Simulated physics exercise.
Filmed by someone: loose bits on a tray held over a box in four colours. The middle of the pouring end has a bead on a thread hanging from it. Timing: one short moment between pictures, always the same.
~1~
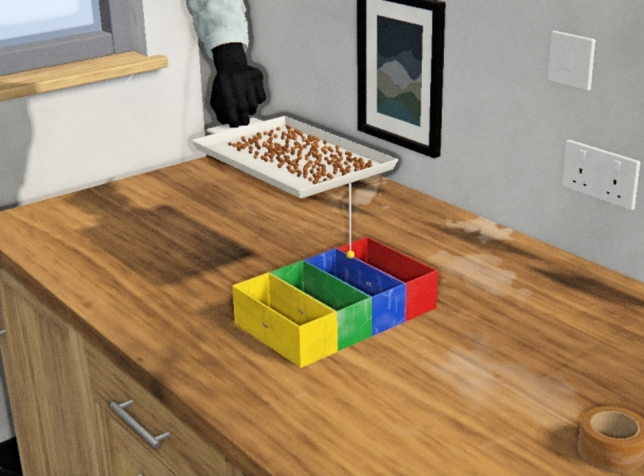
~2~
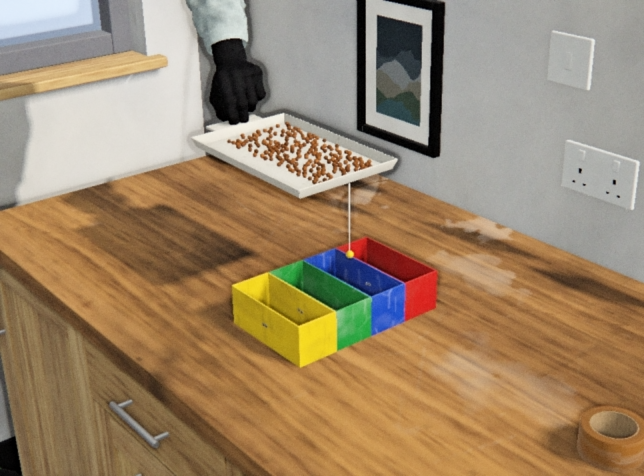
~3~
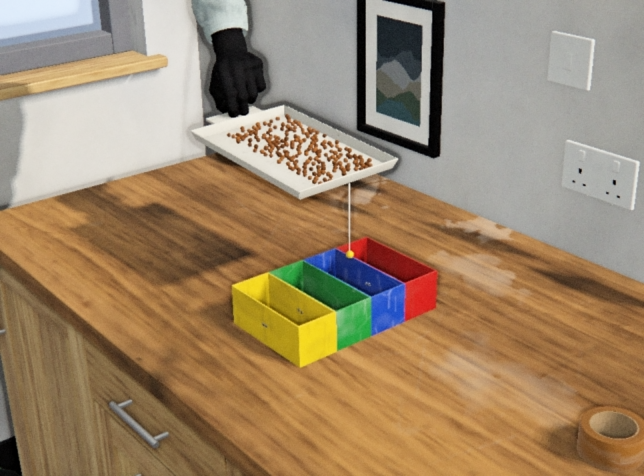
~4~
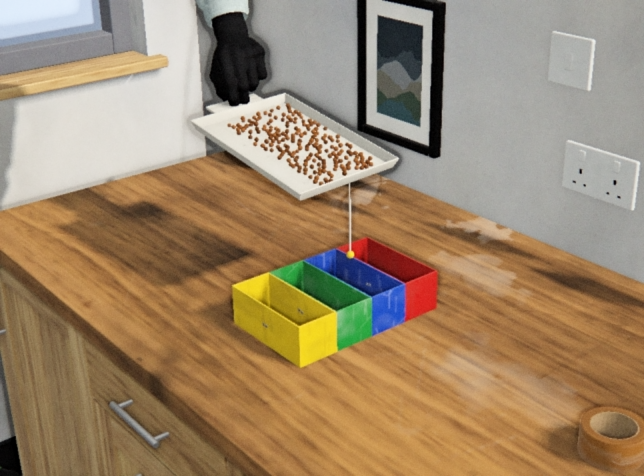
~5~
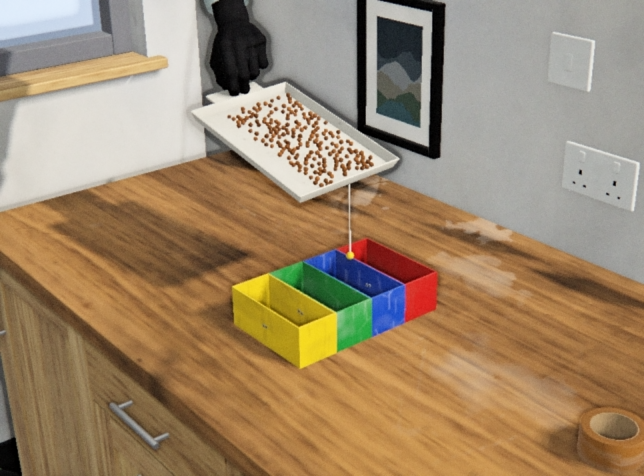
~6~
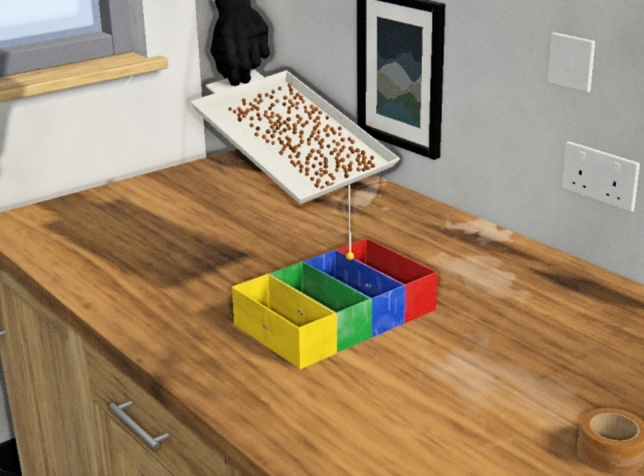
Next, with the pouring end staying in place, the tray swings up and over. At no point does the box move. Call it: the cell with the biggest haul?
The green compartment.
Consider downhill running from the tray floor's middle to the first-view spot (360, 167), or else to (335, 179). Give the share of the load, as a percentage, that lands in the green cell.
The first try gives close to 0 per cent, the second close to 30 per cent.
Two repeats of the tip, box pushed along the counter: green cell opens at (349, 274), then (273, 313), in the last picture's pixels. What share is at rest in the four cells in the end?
90 and 90 in a hundred, in turn.
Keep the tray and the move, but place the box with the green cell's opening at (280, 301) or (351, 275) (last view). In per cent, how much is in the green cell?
It would be roughly 10 per cent, followed by roughly 30 per cent.
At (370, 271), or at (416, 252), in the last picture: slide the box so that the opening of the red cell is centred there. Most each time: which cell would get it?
Run one gives the blue one; run two gives the cell in yellow.
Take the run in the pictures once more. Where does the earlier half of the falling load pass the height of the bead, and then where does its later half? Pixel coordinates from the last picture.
First part (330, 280), rest (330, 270).
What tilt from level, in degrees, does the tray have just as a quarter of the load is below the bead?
That happens at close to 65 degrees.
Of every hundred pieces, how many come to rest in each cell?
The yellow cell holds about 10 %, the green cell about 60 %, the blue cell about 30 % and the red cell about 0 %.
Soon after the last picture, tray tipped steeply; about two thirds on the tray; a small part in the green cell; a stray few in the yellow cell; a stray few in the blue cell; about a quarter falling or outside the box.
A little later, tray tipped right over; a small part on the tray; about half in the green cell; about a quarter in the blue cell; a small part in the yellow cell; a stray few in the red cell; about a quarter falling or outside the box.
Later still, tray tipped past a quarter turn; about two thirds in the green cell; about a quarter in the blue cell; a small part in the yellow cell; a stray few in the red cell; a stray few falling or outside the box.
At rest, tray tipped past a quarter turn; about two thirds in the green cell; about a quarter in the blue cell; a small part in the yellow cell; a stray few in the red cell; a stray few outside the box.
